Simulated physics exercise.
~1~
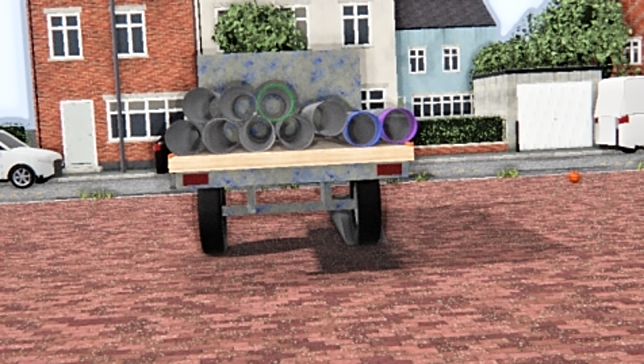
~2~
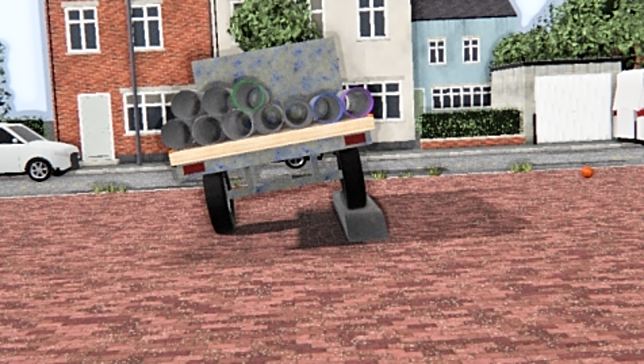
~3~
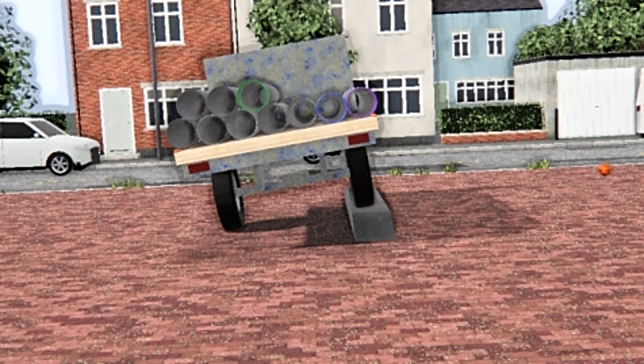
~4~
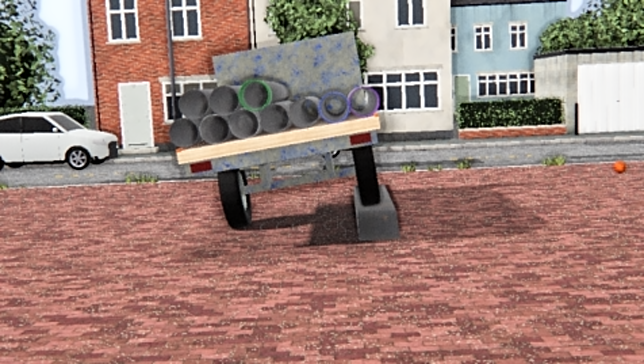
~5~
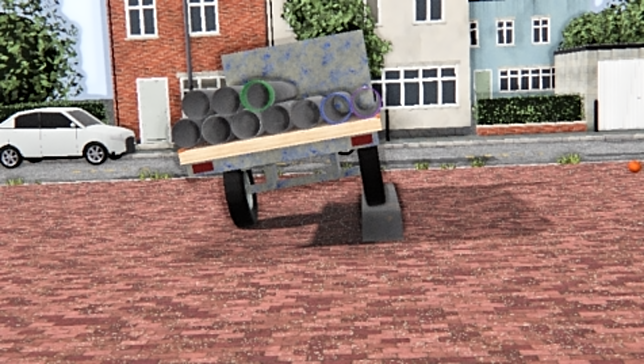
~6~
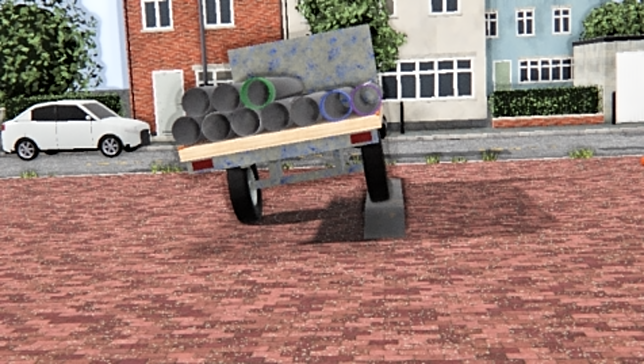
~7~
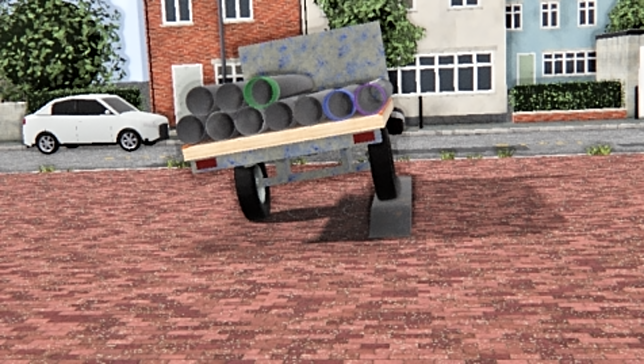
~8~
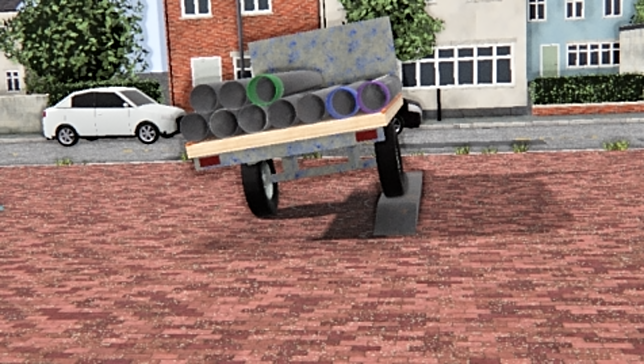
In this clip, a flat trailer loaded with loose grey pipes, some rimmed green, blue and purple, rolls until its right wheel climbs a raised slab, tilting the deck down to the left. It stays tilted as the view drifts, with the pipes still aboard.
